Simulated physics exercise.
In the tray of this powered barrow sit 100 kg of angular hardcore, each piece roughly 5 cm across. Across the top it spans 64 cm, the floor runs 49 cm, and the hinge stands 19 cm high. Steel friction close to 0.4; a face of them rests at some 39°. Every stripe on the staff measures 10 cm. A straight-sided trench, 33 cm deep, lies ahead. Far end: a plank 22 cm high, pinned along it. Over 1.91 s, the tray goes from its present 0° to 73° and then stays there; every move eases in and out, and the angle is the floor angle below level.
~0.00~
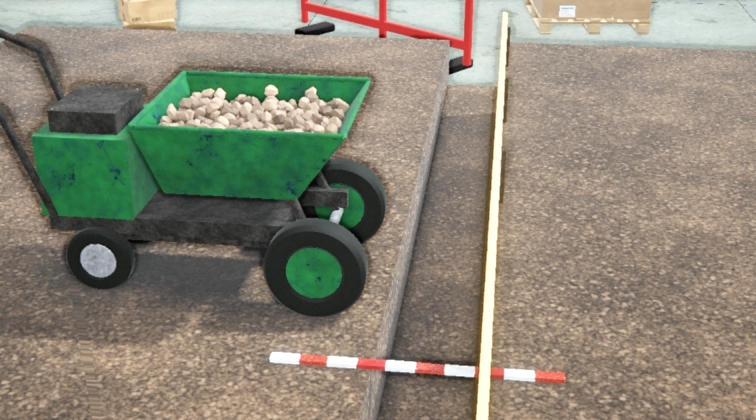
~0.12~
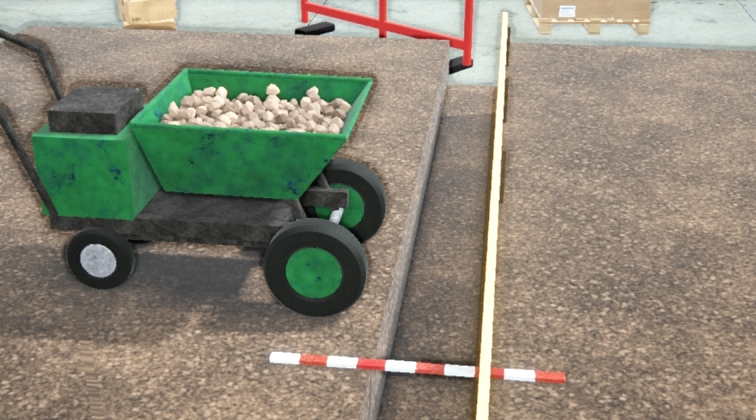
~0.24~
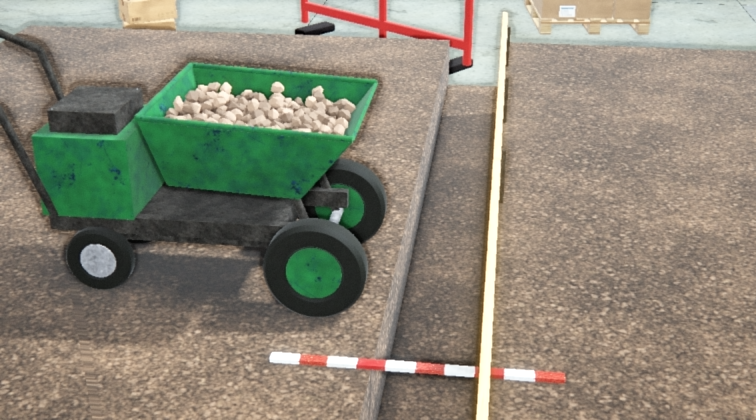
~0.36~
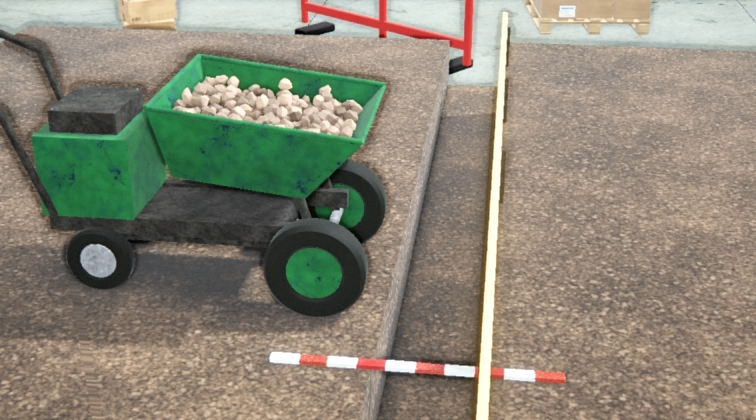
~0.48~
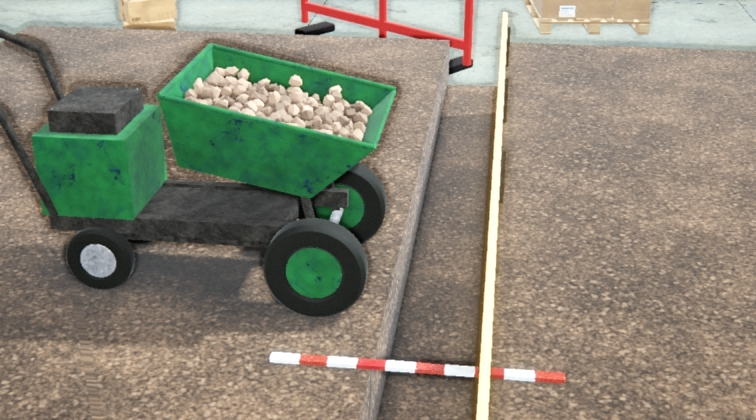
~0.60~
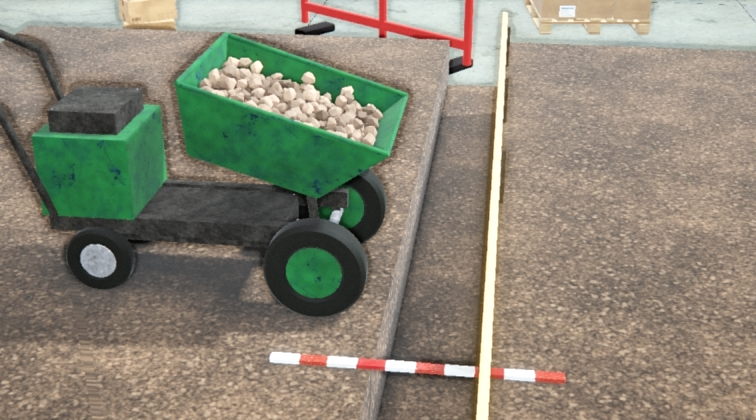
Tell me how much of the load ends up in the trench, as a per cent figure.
Some 11 per cent ends up in the trench.
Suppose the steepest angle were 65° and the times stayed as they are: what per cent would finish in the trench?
Share in trench: Approx. 25%.
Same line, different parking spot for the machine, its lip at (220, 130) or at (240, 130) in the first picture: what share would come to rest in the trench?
The first gives about 75 percent and the second about 90 percent.
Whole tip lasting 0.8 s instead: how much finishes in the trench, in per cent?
Near 15 per cent.
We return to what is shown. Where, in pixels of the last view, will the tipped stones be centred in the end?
(519, 290).
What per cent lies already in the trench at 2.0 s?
About 5 per cent by then.
After 1.4 s the floor is at 61°; 100 % in the tray; the foremost stones are at (462, 212).
After 2.0 s the floor is at 73°; 79 % in the tray, 7 % in the trench, 14 % past the trench; the foremost stones are at (584, 287).
After 2.4 s the floor is at 73°; 69 % in the tray, 9 % in the trench, 22 % past the trench; the foremost stones are at (622, 298).
After 4.3 s the floor is at 73°; 63 % in the tray, 11 % in the trench, 25 % past the trench; the foremost stones are at (627, 290).
